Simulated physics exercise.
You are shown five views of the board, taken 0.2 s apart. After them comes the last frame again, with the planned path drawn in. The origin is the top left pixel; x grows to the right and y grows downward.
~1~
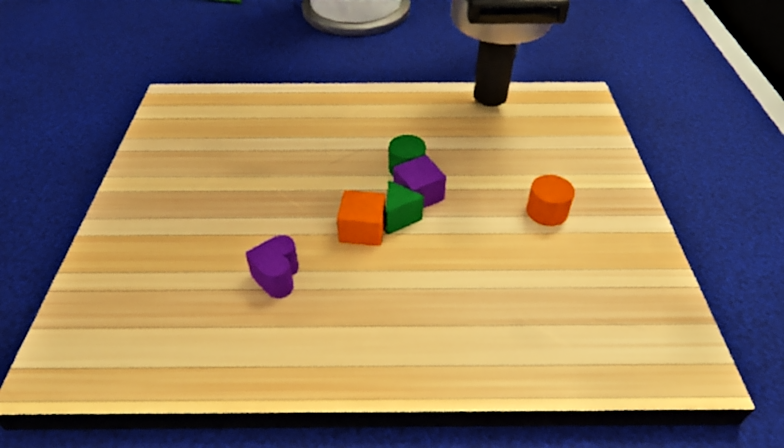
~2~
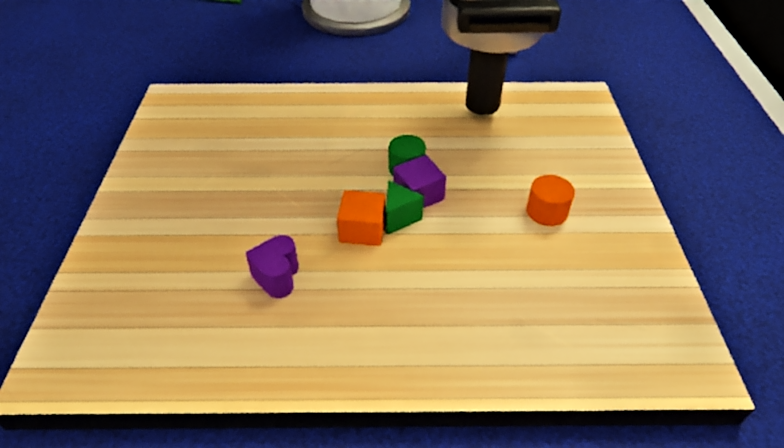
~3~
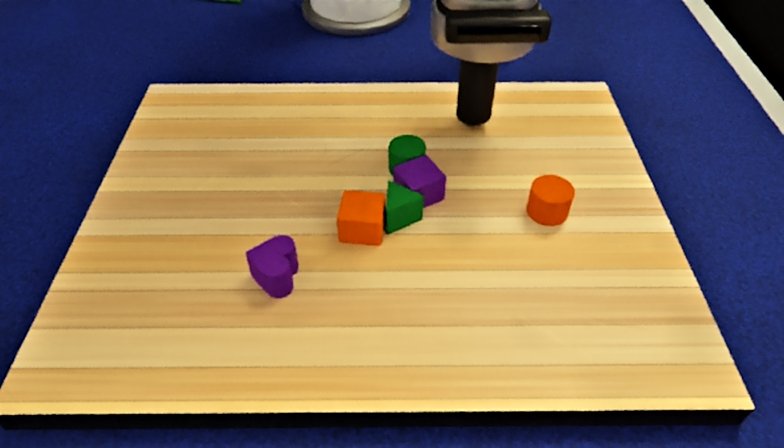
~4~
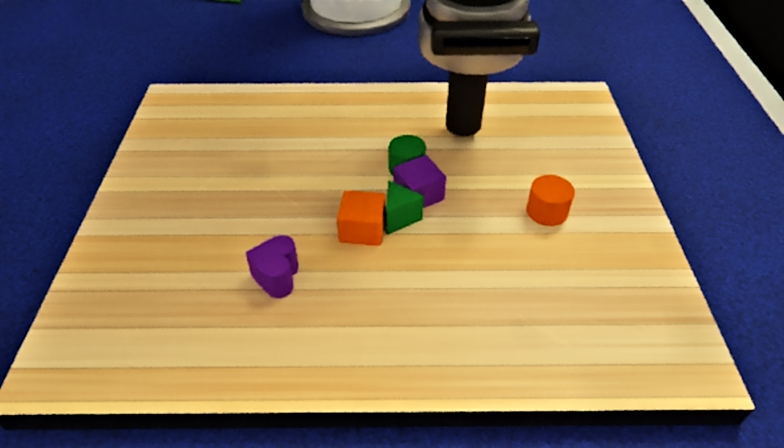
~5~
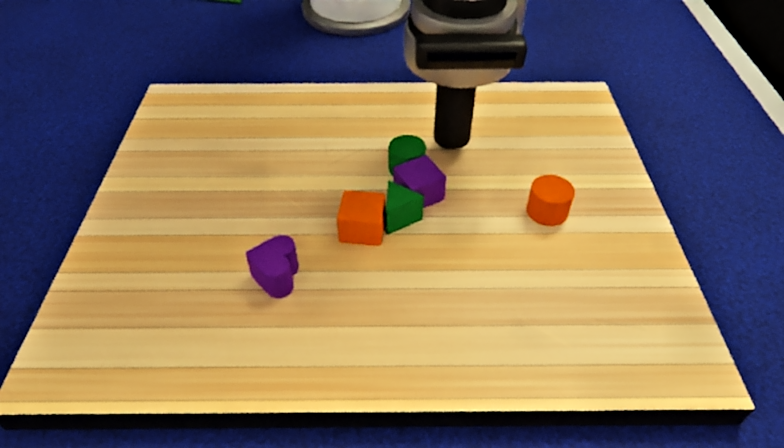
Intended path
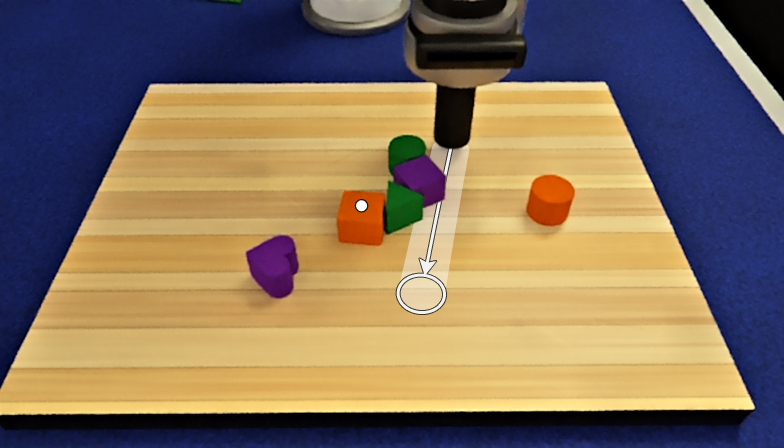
At first, a dark rod on a robotic arm stands near the back edge of a wooden board, behind a cluster of orange, green and purple blocks, with a purple heart and an orange cylinder apart. The rod then moves steadily forward and left, nearing the purple cube, while every block stays still.
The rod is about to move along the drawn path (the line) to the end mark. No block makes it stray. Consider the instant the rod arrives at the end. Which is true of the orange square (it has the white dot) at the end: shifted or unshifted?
At the end of the path, it will have moved.
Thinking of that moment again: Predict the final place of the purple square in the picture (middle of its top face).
Its top middle: (386, 226).
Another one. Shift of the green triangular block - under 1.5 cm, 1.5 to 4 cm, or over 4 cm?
My prediction: Over 4 cm.
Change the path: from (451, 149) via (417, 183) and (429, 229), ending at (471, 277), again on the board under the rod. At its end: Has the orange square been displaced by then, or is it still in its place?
Its place stays the same.
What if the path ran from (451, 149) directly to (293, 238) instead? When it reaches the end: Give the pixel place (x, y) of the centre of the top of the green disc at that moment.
Near (293, 178).
The line goes from (451, 149) directly to (421, 293); the dot is on the orange square.
On the path given first. One third of the way, rod (443, 179); green triangular block (396, 207); purple square (412, 183).
Two thirds of the way, rod (433, 227); orange square (339, 214), turned 30° clockwise; green triangular block (354, 240), turned 35° clockwise; purple square (390, 222), turned 30° clockwise.
At the end, rod (422, 283); orange square (337, 214), turned 35° clockwise; green triangular block (347, 243), turned 40° clockwise; green disc unmoved; purple square (386, 226), turned 40° clockwise.
